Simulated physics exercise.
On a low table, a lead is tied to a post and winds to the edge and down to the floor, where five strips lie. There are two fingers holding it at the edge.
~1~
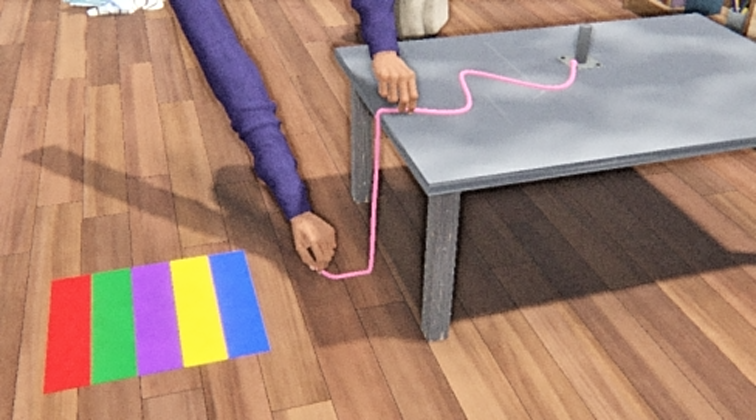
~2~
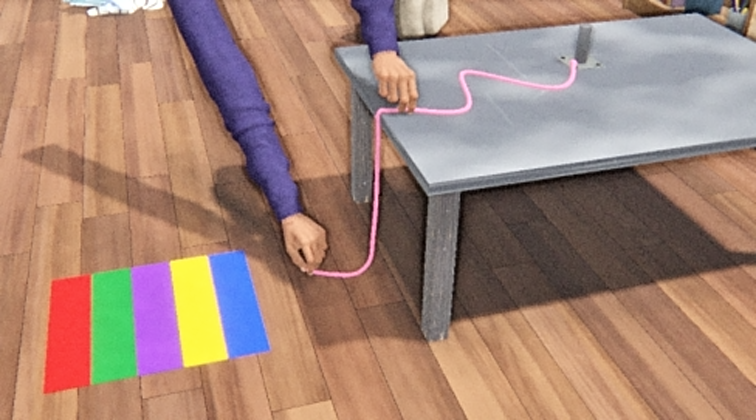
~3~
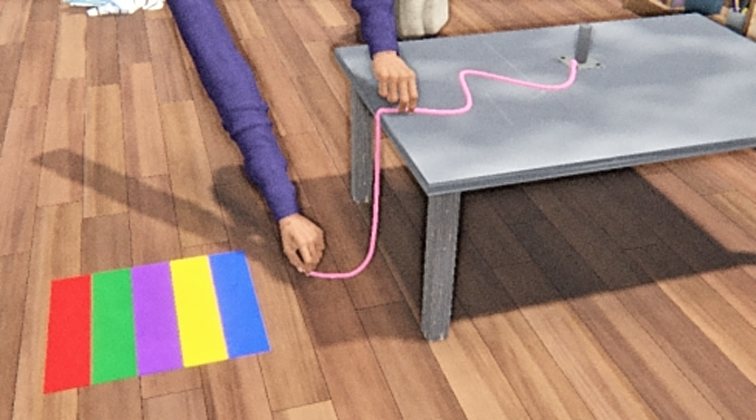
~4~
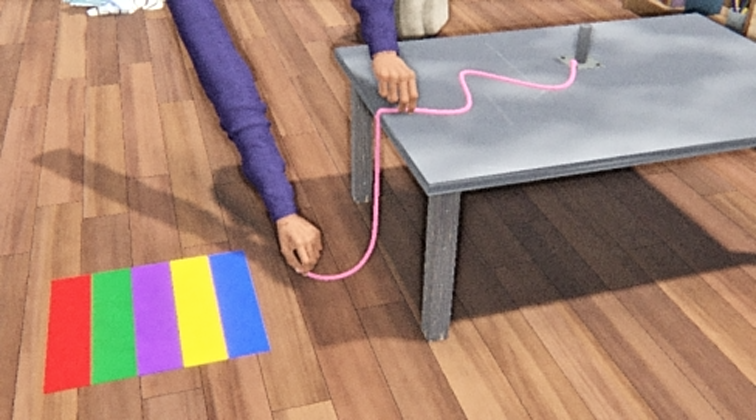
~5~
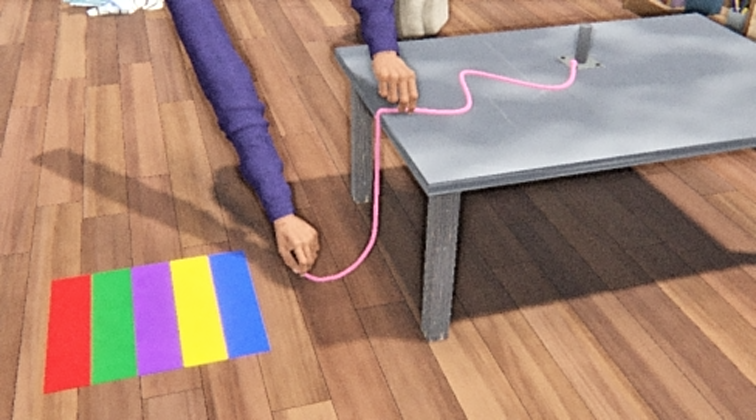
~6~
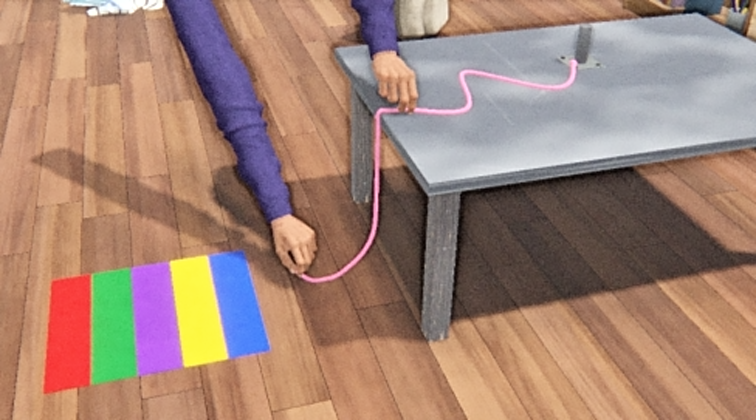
A hand near the floor draws the pink cord's end slightly left beside five coloured strips.
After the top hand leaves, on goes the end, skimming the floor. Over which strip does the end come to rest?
Over the red strip.
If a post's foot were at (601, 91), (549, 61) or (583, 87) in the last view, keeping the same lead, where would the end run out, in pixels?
In order, it comes out close to (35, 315), (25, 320) and (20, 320).
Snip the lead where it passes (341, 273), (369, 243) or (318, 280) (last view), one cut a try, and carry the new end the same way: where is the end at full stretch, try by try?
In turn, (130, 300) for the first, (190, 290) for the second and (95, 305) for the third.
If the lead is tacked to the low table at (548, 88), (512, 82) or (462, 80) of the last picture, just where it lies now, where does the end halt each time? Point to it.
Taking them in turn, I'd expect around (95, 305), (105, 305) and finally (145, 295).
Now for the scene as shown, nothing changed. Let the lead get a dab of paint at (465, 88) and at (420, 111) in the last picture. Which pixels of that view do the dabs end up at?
They finish at (397, 100) and (310, 148) respectively.
Soon after, end near (146, 297); over purple.
Then, end near (94, 306); over green.
At full stretch, end near (62, 311); over red. Over red.
